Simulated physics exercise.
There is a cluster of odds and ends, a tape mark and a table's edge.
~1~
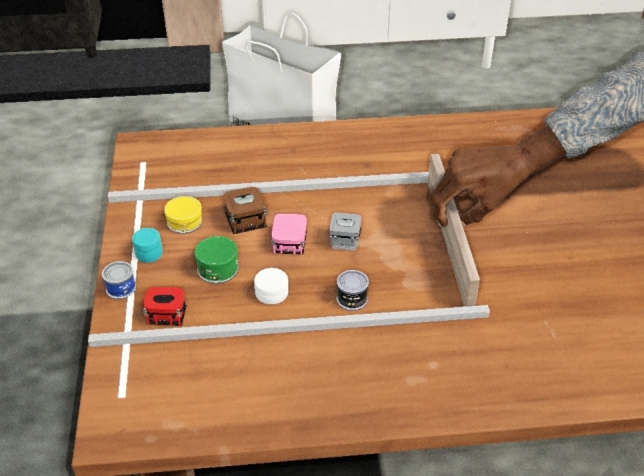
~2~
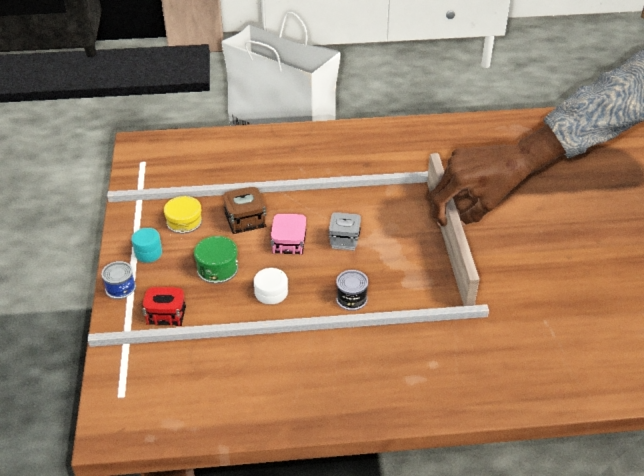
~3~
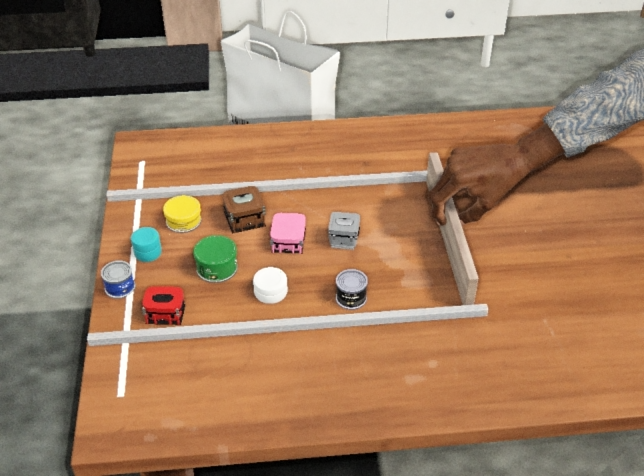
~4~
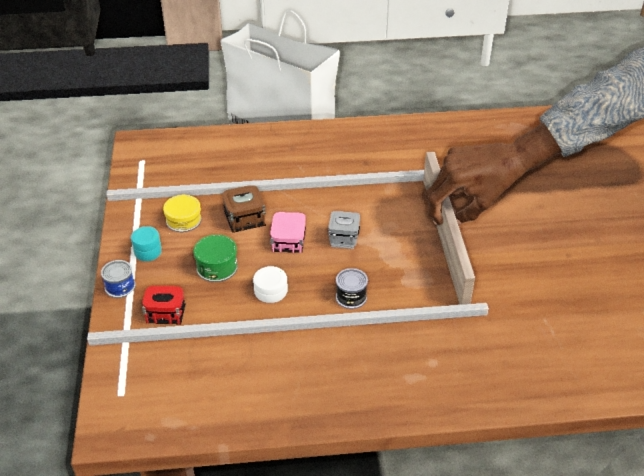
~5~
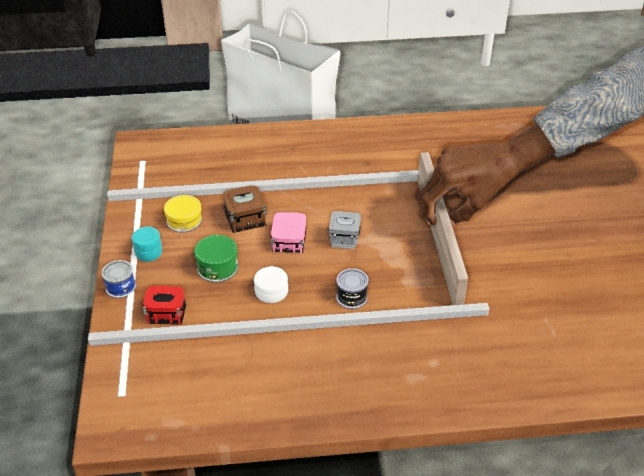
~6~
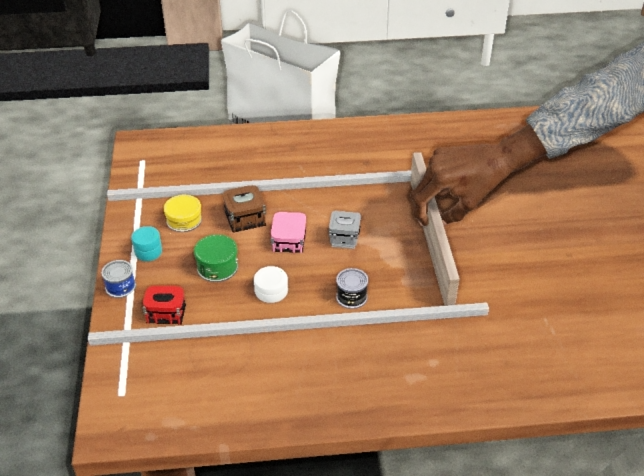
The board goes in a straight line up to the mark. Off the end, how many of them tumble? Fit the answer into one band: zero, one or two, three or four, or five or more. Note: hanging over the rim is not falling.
I would say five or more.
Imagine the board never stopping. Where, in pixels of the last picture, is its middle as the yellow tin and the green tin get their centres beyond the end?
(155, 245) and (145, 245), roughly.
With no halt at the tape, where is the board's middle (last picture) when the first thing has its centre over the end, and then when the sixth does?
It sits near (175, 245), and then near (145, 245).
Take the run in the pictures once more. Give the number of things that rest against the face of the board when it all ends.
It's 4.
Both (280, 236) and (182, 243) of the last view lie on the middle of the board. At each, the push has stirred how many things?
Tally: First 5; then 10.
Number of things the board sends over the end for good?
Counted up, you get 6.
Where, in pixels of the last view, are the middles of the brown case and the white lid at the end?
I'd put one close to (117, 214) and the other close to (114, 286).
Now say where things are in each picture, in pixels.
In the first frame, blue pot (120, 281); turquoise lid (147, 245); red case (165, 307); board (451, 227); tape (134, 263).
In the second frame, turquoise lid (147, 245); white lid (271, 286).
In the third frame, red case (164, 306); yellow tin (183, 214).
In the fourth frame, blue pot (118, 279); board (447, 225).
In the fifth frame, turquoise lid (147, 244); grey case (345, 230).
In the sixth frame, blue pot (119, 279); turquoise lid (147, 244); red case (165, 305); board (433, 226); tape (134, 262).
A little later, none off yet; blue pot at rest near (119, 279); turquoise lid at rest near (147, 244); red case at rest near (165, 305).
Next, none off yet; blue pot shifted a little near (101, 282); turquoise lid shifted about its own width near (109, 246); red case shifted about its own width near (131, 309).
When it is over, the number that fall off is five or more; down, pink case, green tin, yellow tin, red case, turquoise lid and blue pot.
